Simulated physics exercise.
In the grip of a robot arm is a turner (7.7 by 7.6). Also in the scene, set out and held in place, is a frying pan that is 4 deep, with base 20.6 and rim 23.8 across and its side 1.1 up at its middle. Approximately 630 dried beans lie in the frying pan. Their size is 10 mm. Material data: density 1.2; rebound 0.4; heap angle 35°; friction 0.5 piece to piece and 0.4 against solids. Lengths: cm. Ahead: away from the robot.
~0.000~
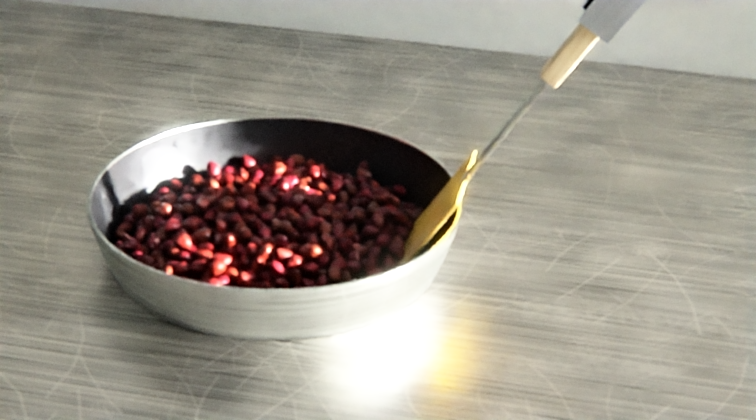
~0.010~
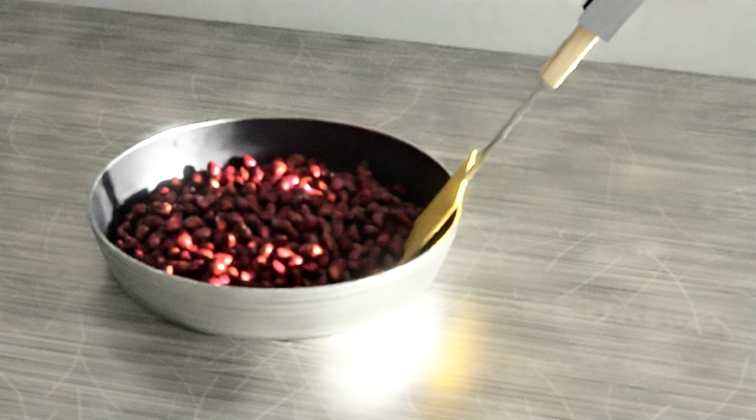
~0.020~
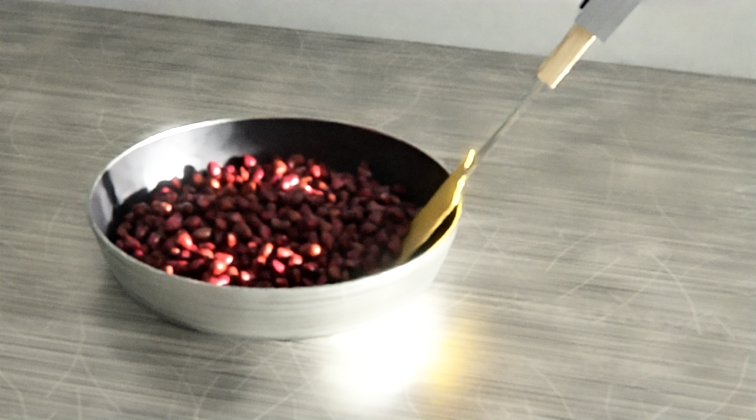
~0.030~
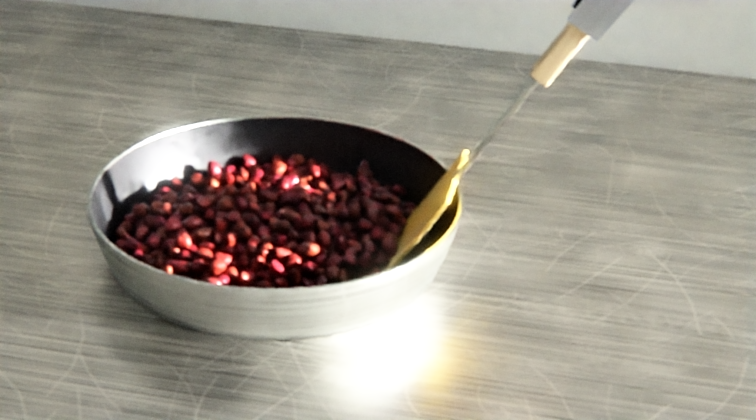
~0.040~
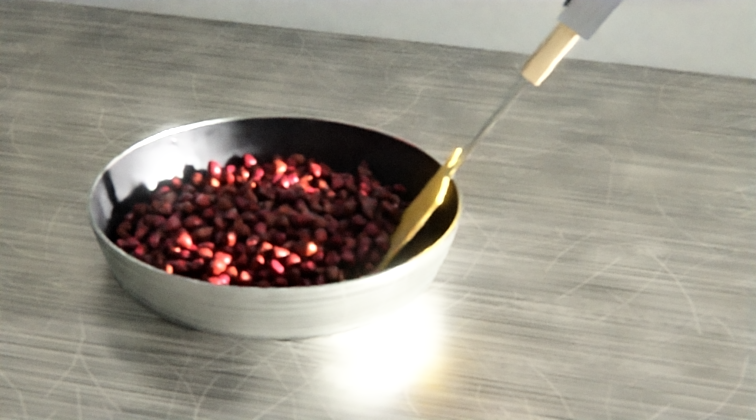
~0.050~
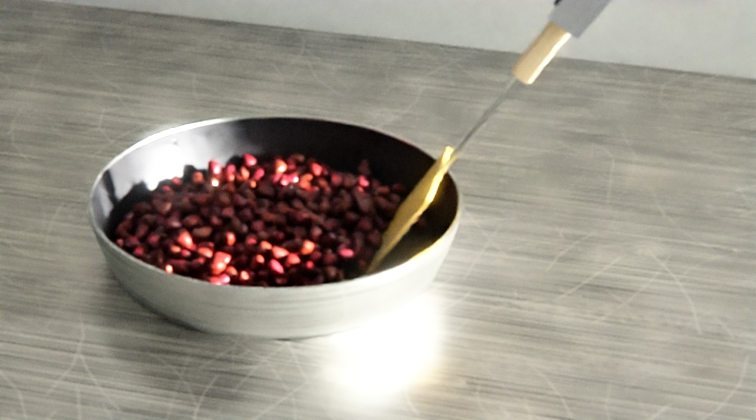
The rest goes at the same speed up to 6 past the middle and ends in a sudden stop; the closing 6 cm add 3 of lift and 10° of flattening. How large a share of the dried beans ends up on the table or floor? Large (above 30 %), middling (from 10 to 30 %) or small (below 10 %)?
Small; below 10 %.
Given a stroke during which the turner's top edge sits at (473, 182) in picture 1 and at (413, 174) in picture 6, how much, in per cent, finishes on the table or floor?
Some 20 percent ends up on the table or floor.
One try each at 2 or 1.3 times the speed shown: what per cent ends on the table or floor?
Estimates in order: 15 per cent, 5 per cent.
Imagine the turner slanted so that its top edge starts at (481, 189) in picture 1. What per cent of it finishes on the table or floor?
Roughly 0%.
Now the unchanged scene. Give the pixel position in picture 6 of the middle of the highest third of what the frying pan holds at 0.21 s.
The middle lies somewhere about (212, 204).
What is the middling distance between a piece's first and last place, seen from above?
Distance: Near 3 cm.
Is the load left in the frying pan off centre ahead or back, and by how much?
Ahead, by around 4.0 cm.
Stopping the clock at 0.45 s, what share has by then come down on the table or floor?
Share at that moment: About 0 %.
By 0.13 s, sloping 58°, highest piece 4 above the table; 626 in the frying pan.
By 0.21 s, sloping 54°, highest piece 5 above the table; 626 in the frying pan.
By 0.45 s, sloping 48°, highest piece 5 above the table; 617 in the frying pan, 8 on the table or floor, 1 on the blade or in flight.
By 1.50 s, sloping 48°, highest piece 5 above the table; 617 in the frying pan, 9 on the table or floor.
Final count, 617 in the frying pan, 9 on the table or floor. That is 1 % on the table or floor.
